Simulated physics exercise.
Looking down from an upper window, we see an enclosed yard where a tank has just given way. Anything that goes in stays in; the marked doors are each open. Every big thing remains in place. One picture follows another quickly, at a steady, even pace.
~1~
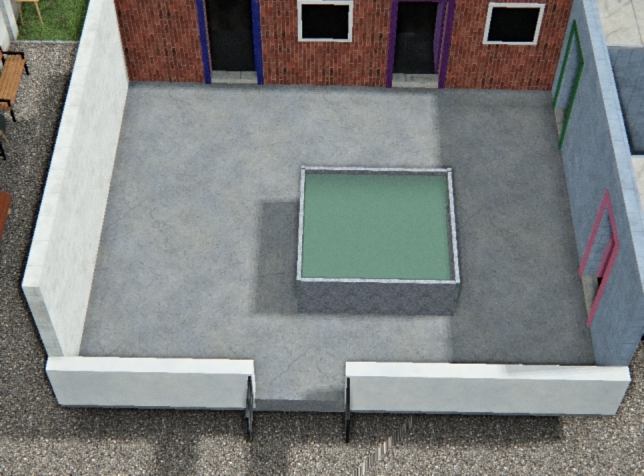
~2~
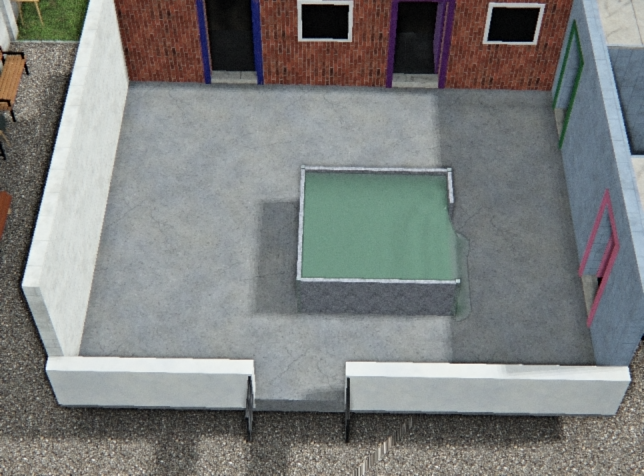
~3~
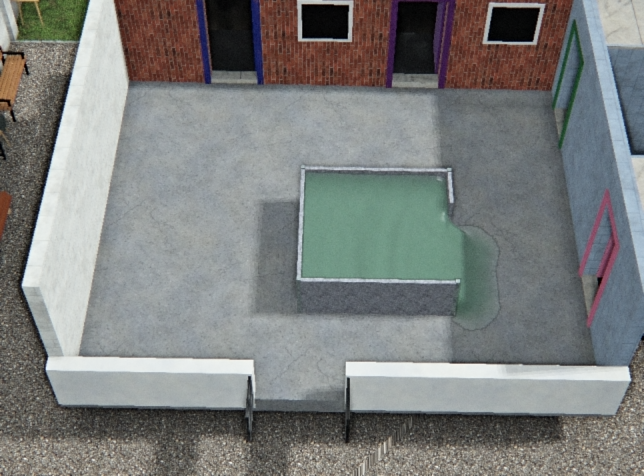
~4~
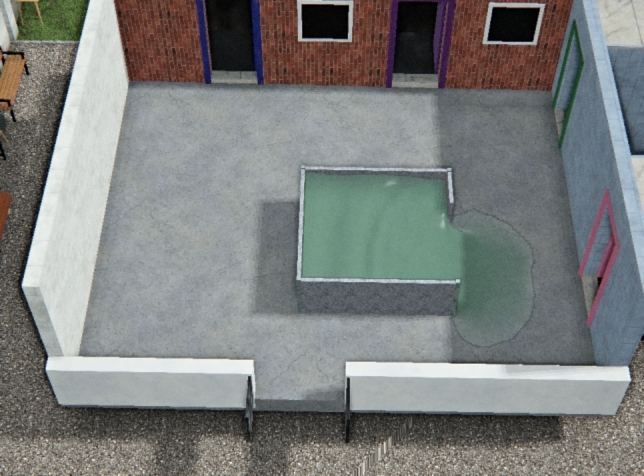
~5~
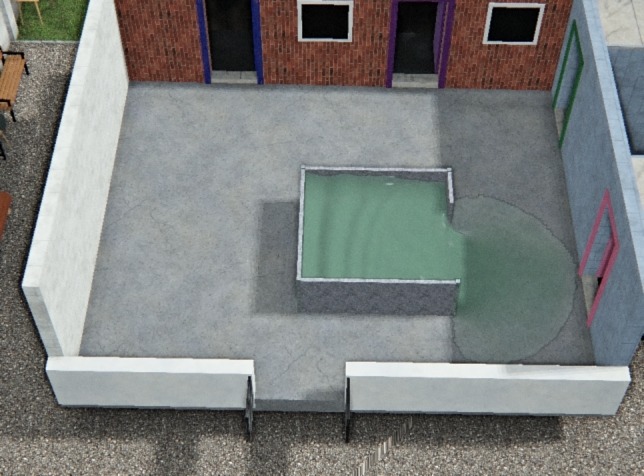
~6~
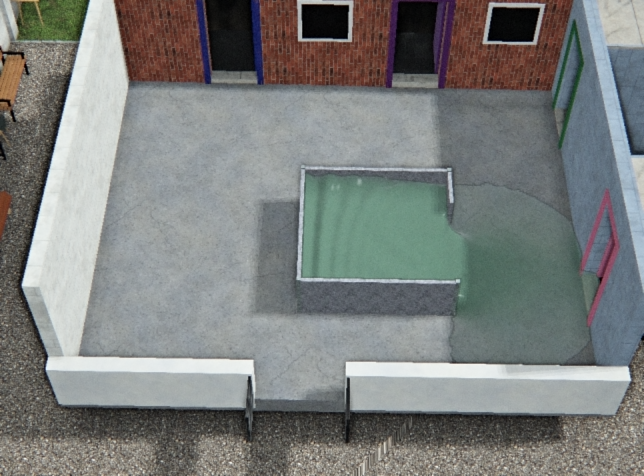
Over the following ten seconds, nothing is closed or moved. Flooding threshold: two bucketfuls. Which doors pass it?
The pink door passes two buckets of inflow. The blue door stays within two buckets of inflow. The purple door stays within two buckets of inflow. The green door passes two buckets of inflow.
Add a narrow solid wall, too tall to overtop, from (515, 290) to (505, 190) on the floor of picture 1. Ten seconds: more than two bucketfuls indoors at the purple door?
Door by door: Purple tops the limit.
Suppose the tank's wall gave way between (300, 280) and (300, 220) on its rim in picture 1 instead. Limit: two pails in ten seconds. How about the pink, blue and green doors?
In short: Pink lets less in; blue passes that mark; green is over.
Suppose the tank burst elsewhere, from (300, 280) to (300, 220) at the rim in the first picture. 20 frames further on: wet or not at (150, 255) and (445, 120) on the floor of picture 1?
First place drenched, second place still bare.
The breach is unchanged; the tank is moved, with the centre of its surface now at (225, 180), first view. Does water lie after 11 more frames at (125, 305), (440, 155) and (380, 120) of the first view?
Spared, hit, spared.
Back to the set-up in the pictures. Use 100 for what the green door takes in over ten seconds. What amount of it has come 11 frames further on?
It works out at roughly 0 percent of the ten-second total.
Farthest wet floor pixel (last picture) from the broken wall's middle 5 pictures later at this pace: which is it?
Somewhere close to (554, 153).
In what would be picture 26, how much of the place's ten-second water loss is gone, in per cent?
It comes to around 60 per cent.
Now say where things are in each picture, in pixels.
Still water in the water tank at (377, 226), in the first picture.
The front is at (464, 316), out from the gap at (449, 261), in the second picture.
The front is at (475, 325), out from the gap at (449, 263), in the third picture.
The front is at (524, 245), out from the gap at (449, 265), in the fourth picture.
The front is at (567, 257), out from the gap at (449, 265), in the fifth picture.
The front is at (590, 334), out from the gap at (449, 265), in the sixth picture.
A moment on, water covers 15 % of the floor; the pink door far over two buckets in, the blue door not reached, the purple door not reached, the green door not reached.
Next, water covers 20 % of the floor; the pink door far over two buckets in, the blue door not reached, the purple door not reached, the green door wet at the sill, nothing in.
Then, water covers 40 % of the floor; the pink door far over two buckets in, the blue door not reached, the purple door wet at the sill, nothing in, the green door wet at the sill, nothing in.
Later, water covers 75 % of the floor; the pink door far over two buckets in, the blue door wet at the sill, nothing in, the purple door wet at the sill, nothing in, the green door over two buckets in.
In the end, water covers 100 % of the floor; the pink door far over two buckets in, the blue door wet at the sill, nothing in, the purple door wet at the sill, nothing in, the green door over two buckets in.
